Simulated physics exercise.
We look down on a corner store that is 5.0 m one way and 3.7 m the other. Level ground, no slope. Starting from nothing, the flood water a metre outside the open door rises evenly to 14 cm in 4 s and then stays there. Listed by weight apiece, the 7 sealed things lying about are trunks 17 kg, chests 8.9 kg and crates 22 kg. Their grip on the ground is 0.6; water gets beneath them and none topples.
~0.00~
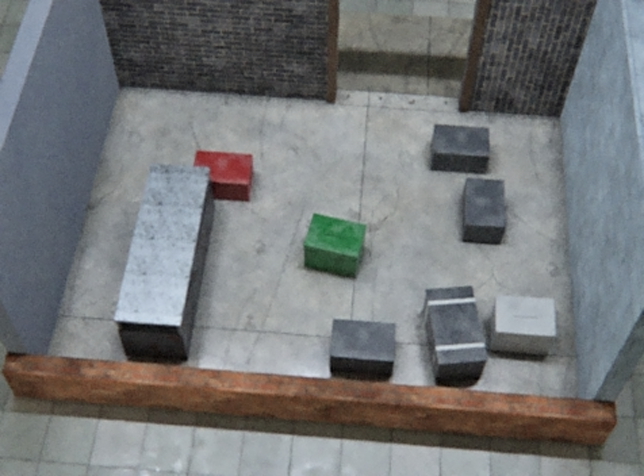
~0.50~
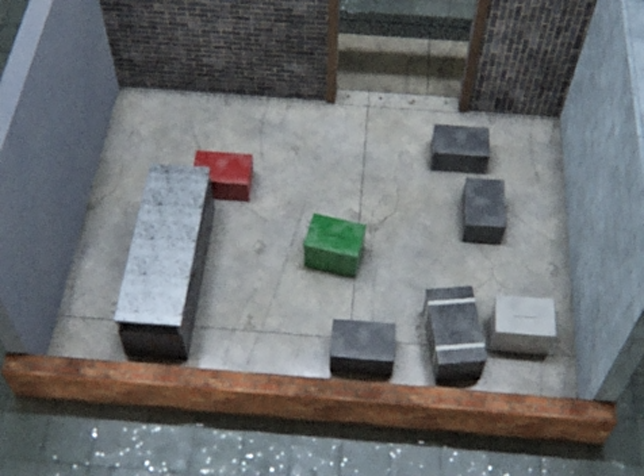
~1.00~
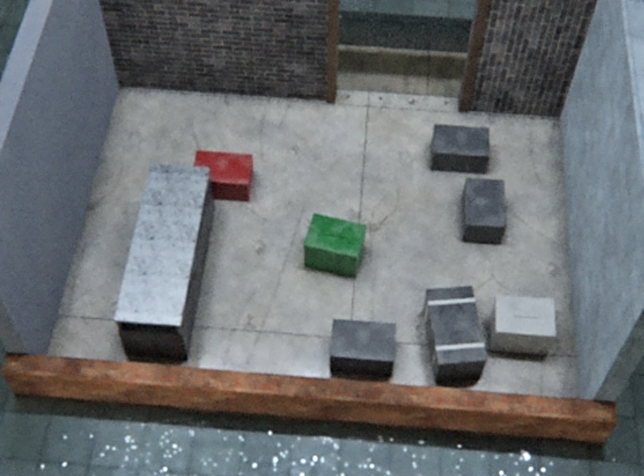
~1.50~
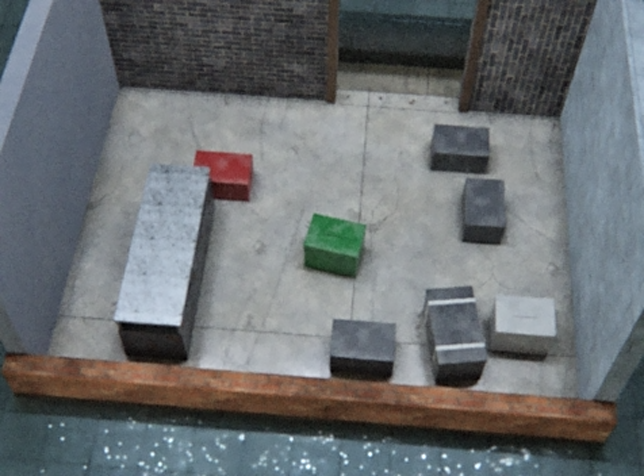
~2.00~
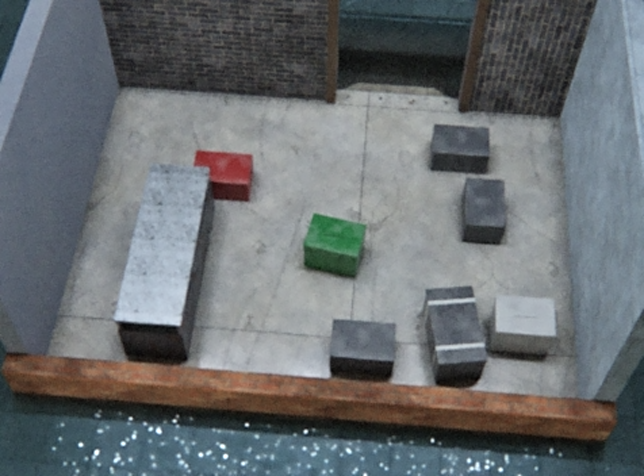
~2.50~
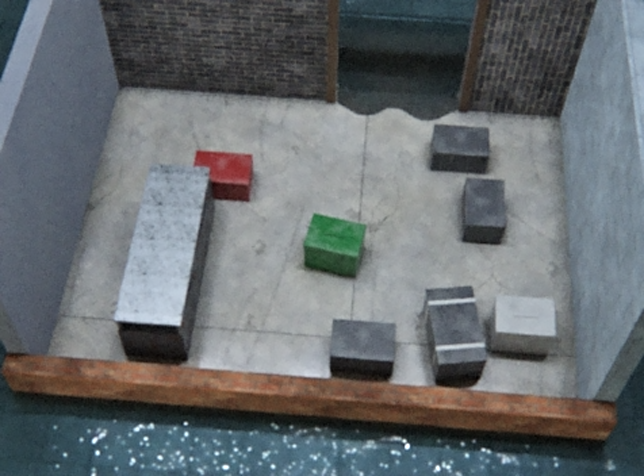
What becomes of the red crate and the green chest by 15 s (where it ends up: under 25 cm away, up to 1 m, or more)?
The red crate hardly moves, and the green chest covers a big distance.
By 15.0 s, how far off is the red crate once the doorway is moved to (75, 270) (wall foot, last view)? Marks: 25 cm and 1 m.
So the red crate is basically unmoved by then.
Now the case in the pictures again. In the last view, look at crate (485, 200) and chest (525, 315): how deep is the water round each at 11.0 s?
Around 4 cm and 5 cm.
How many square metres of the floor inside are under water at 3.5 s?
I'd put it close to 1.5 m2.
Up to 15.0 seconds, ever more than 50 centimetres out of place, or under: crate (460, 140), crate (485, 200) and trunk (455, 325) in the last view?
Order as asked: Within, within, above.
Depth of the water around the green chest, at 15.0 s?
Near 11 cm deep.
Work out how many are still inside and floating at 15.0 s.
Tally: 4 of them.
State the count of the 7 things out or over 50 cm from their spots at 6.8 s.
The number I get is 1.
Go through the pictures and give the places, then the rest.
The red crate at (222, 167) rests on the ground; the green chest at (335, 235), on the bottom; 0.0 m2 under water; 0 of 7 have shifted, in the first picture.
The red crate at (222, 167), on the bottom; the green chest at (335, 235), on the bottom; water covers 0.0 m2; 0 of 7 have shifted, in the second picture.
The red crate at (222, 167) rests on the ground; the green chest at (335, 235) rests on the ground; 0.0 m2 under water; 0 of 7 have shifted, in the third picture.
The red crate at (222, 167) rests on the ground; the green chest at (335, 235), on the bottom; water covers 0.0 m2; 0 of 7 have shifted, in the fourth picture.
The red crate at (222, 167), on the bottom; the green chest at (335, 235) rests on the ground; water covers 0.0 m2; 0 of 7 have shifted, in the fifth picture.
The red crate at (222, 167) rests on the ground; the green chest at (335, 235) rests on the ground; 0.1 m2 under water; 0 of 7 have shifted, in the sixth picture.
After 3.5 s the red crate is near (222, 167), 0.0 m from its start, aground; the green chest is near (335, 235), 0.0 m from its start, aground; 0 afloat.
After 6.8 s the red crate is near (222, 167), 0.0 m from its start, aground; the green chest is near (292, 300), 0.9 m from its start, aground; 0 afloat.
After 11.0 s the red crate is near (222, 167), 0.0 m from its start, aground; the green chest is near (265, 353), 1.5 m from its start, afloat; 3 afloat.
After 15.0 s the red crate is near (222, 167), 0.0 m from its start, aground; the green chest is near (305, 357), 1.4 m from its start, afloat; 4 afloat.
